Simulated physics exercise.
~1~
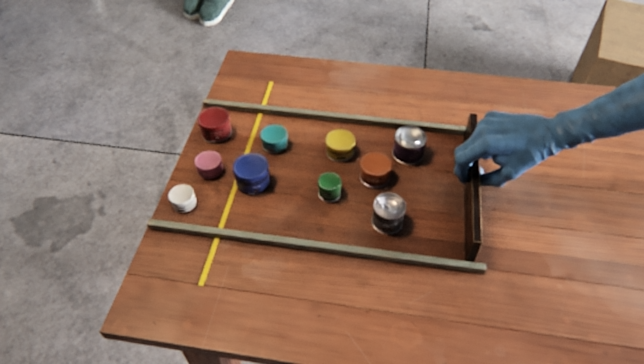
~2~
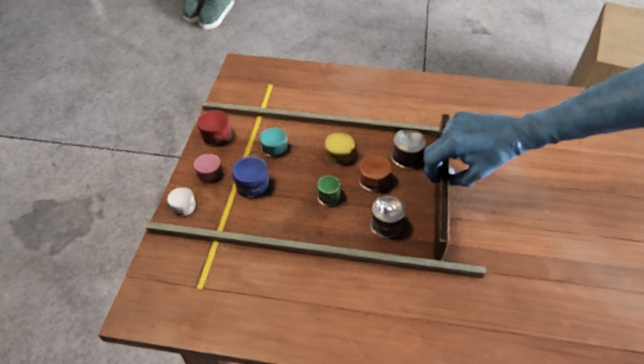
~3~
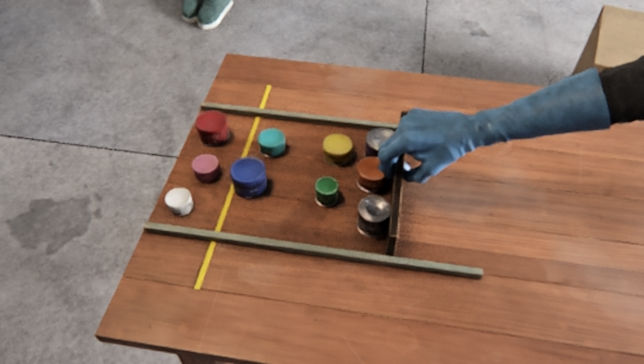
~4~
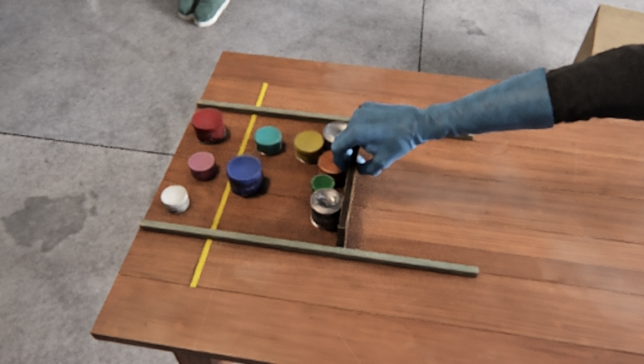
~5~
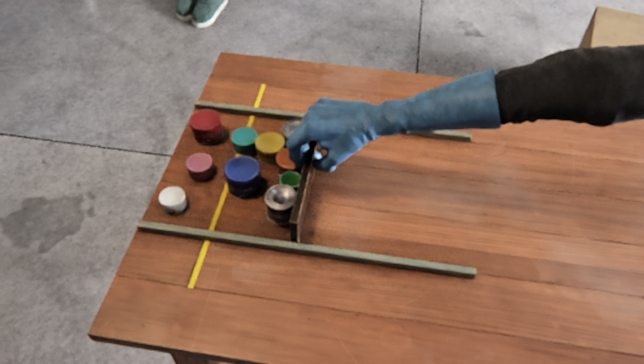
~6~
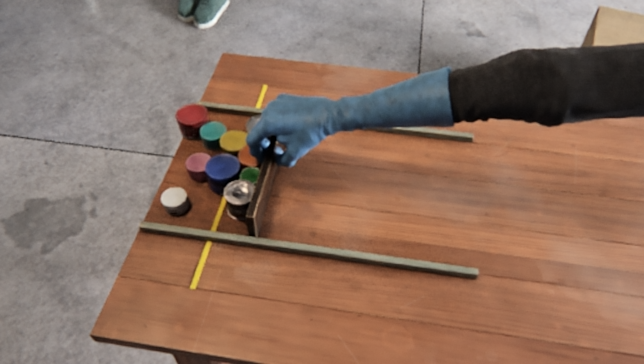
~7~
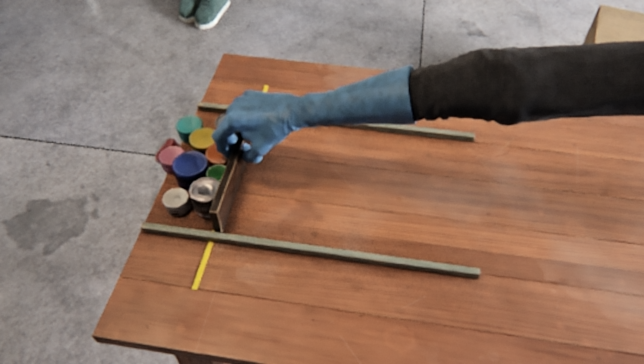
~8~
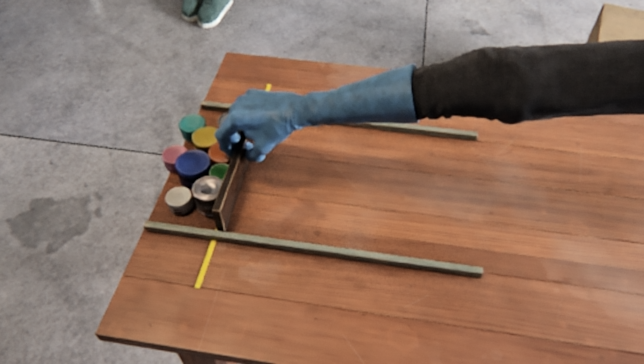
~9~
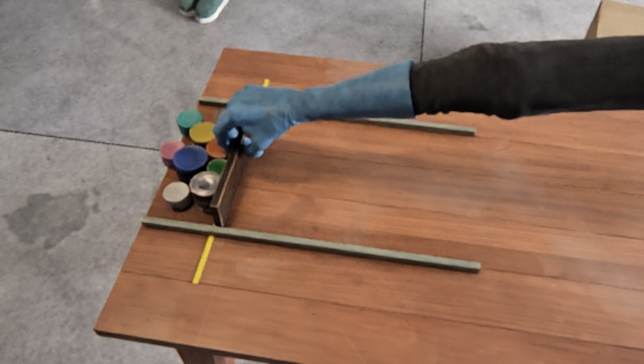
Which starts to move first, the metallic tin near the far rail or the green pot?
The metallic tin near the far rail starts to move first. The green pot is still standing in its place then and only gets pushed along later.
